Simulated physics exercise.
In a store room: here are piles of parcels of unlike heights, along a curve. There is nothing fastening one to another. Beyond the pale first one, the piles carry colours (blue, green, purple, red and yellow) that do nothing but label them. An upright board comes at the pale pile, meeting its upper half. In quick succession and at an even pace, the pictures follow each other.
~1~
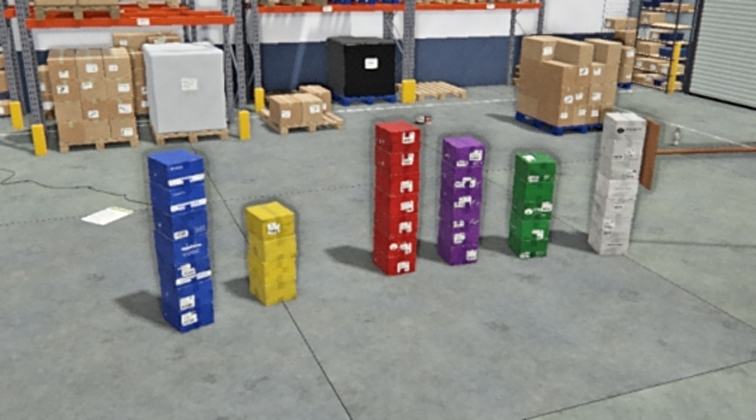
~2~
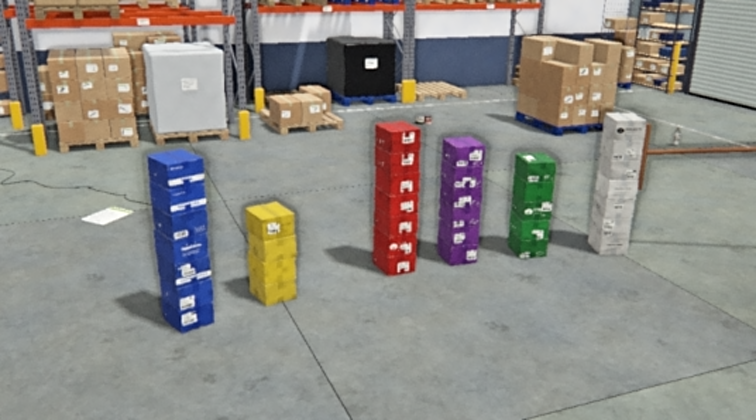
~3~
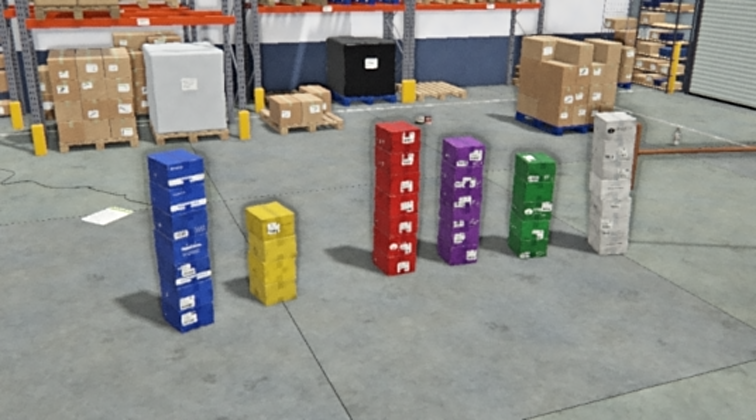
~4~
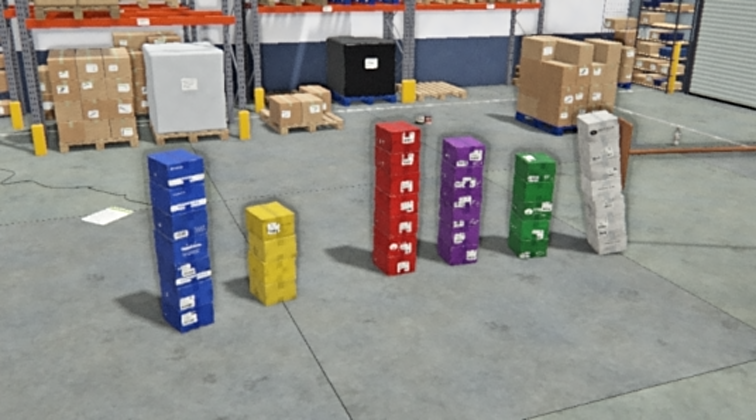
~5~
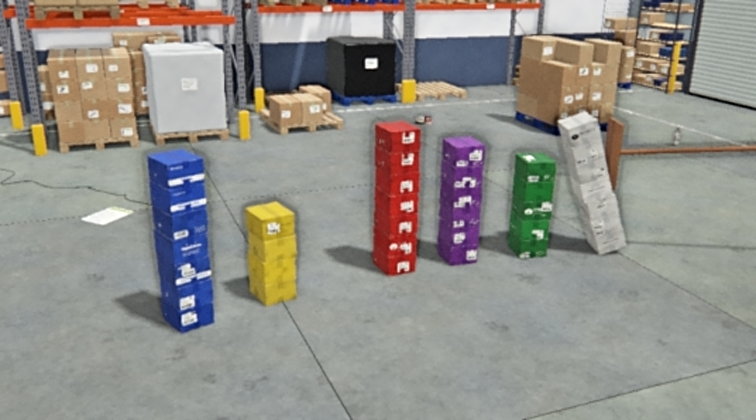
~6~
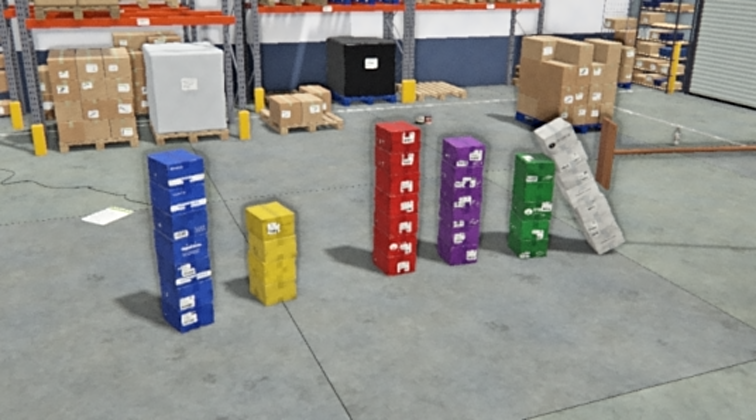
The footage shows a row of coloured box stacks on a warehouse floor as a brown upright board at the right moves left against the pale stack, which leans progressively left towards the green one while the other stacks remain still.
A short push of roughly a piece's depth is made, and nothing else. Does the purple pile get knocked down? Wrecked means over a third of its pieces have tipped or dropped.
Yes, it falls.
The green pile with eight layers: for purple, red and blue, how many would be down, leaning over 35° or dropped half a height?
Per pile, purple = 6, red = 7, blue = 0.
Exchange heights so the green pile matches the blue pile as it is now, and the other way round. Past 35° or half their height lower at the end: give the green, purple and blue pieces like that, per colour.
Green 7, purple 6, blue 4.
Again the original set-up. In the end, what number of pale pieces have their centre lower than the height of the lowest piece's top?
Pale piece tally: 3.
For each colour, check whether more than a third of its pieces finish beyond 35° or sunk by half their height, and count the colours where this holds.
Colour count: 3.
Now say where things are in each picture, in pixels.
In the first picture (places mark the middle of the side facing us), board (655, 149) not yet touching; top purple parcel (471, 157); top yellow parcel (279, 228); the rest undisturbed.
Board (646, 149) not yet touching; top purple parcel (471, 157), in the second picture.
Board (637, 149) pushing, top of the pale pile leaning barely; top purple parcel (471, 157); the rest undisturbed, in the third picture.
Board (628, 149) pushing, top of the pale pile leaning a little; top purple parcel (471, 157); the rest undisturbed, in the fourth picture.
Board (619, 149) pushing, top of the pale pile leaning clearly; top purple parcel (471, 157); the rest undisturbed, in the fifth picture.
Board (613, 149) stopped, top of the pale pile leaning well over; top purple parcel (471, 157); top green parcel (541, 173); the rest undisturbed, in the sixth picture.
Soon after the last picture, 7 of the pale pile down; none of the 6 purple parcels down (0 of 29 in all colours); top purple parcel leaning a little; top green parcel leaning clearly, half its height lower.
A little later, 7 of the pale pile down; 6 of the 6 purple parcels down (18 of 29 in all colours); top purple parcel leaning steeply, some three heights lower; top red parcel leaning steeply, some two heights lower.
At rest, 7 of the pale pile down; 6 of the 6 purple parcels down (18 of 29 in all colours); top purple parcel some five heights lower; top red parcel upside down. As the last picture would show them, middles, top purple parcel near (340, 250), top red parcel near (219, 258).
